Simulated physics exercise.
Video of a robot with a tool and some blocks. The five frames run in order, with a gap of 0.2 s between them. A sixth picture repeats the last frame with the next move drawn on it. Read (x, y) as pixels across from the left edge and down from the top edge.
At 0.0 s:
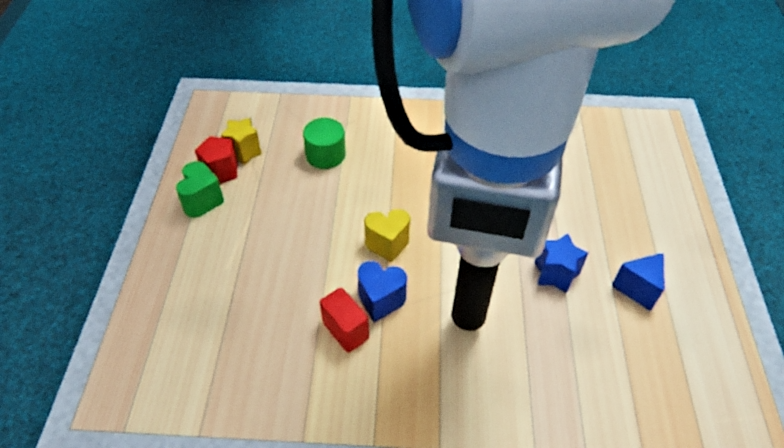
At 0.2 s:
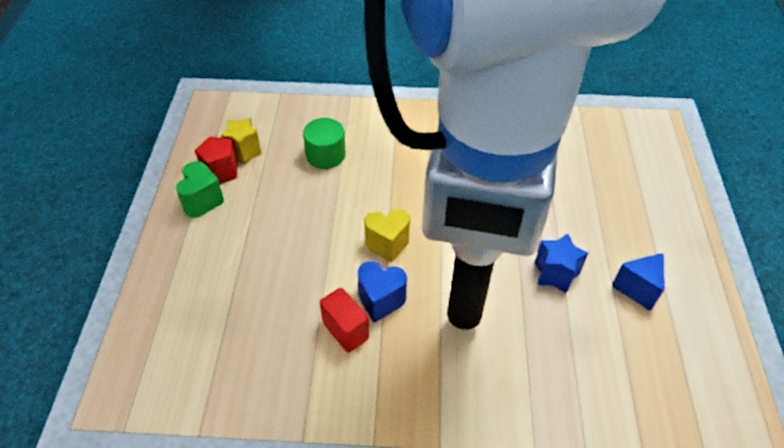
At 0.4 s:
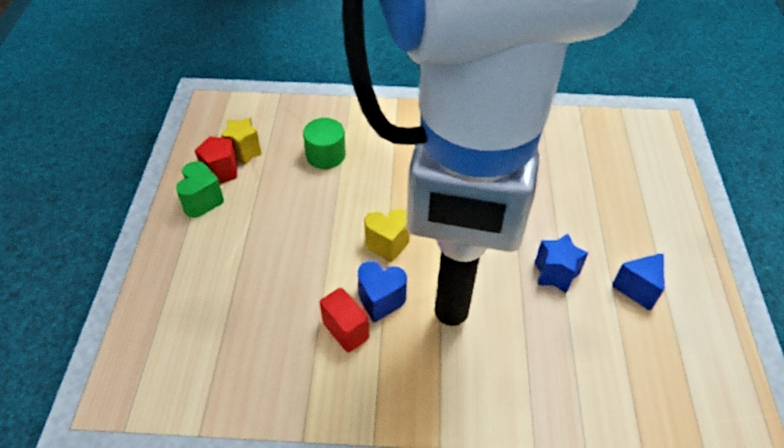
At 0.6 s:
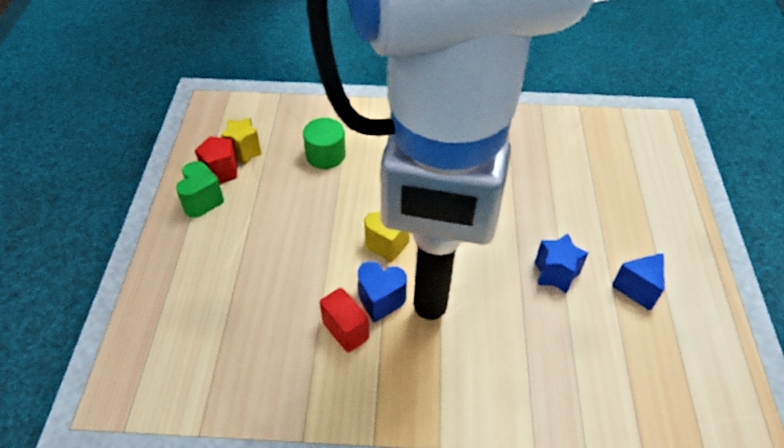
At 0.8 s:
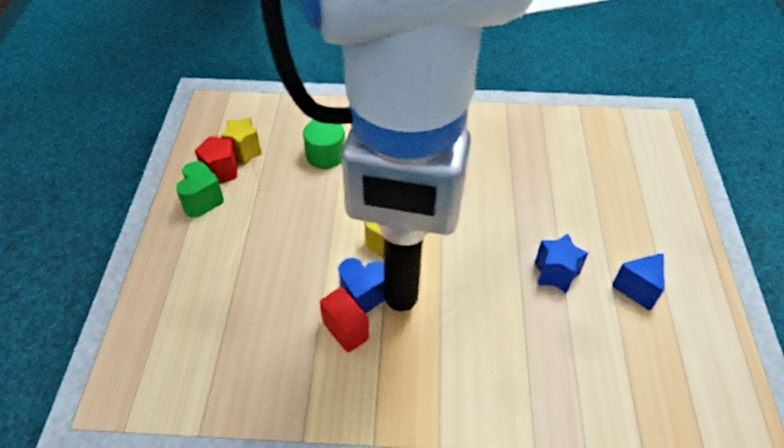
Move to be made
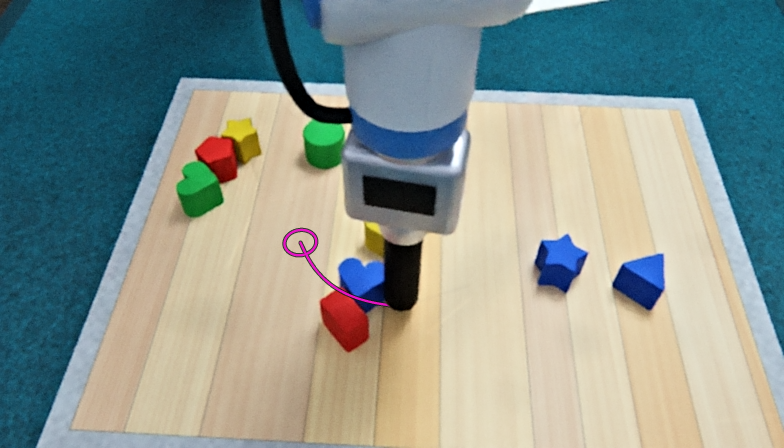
A light wooden board edged in grey lies on a teal surface, seen from above at an angle by a still camera. Green, red and yellow blocks cluster at upper left near a green cylinder, with a yellow heart, blue heart and red block around the middle and two blue blocks at right. A robot arm slides its black tool left, pushing the blue heart slightly left against the red block.
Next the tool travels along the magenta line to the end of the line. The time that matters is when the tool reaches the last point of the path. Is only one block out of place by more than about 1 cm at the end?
I believe so.
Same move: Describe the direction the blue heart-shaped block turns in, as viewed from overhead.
From above, the blue heart-shaped block will be seen to turn anti-clockwise.
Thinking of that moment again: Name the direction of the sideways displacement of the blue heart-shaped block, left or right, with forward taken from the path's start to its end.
The blue heart-shaped block goes left.
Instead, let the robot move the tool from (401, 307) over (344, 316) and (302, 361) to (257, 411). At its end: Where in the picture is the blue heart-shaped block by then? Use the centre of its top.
The answer is (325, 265).
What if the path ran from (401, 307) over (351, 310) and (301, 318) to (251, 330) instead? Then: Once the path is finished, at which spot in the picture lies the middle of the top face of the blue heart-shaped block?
Somewhere near (318, 262).
Drawn move, from (401, 307) through (355, 298) and (320, 274) to (300, 242).
On the path given first. One third of the way, tool (353, 287); blue heart-shaped block (321, 262), turned 30° anticlockwise.
Two thirds of the way, tool (318, 264); blue heart-shaped block (283, 243), turned 45° anticlockwise.
At the end, tool (299, 232); red rectangular block still; blue heart-shaped block (264, 232), turned 75° anticlockwise.
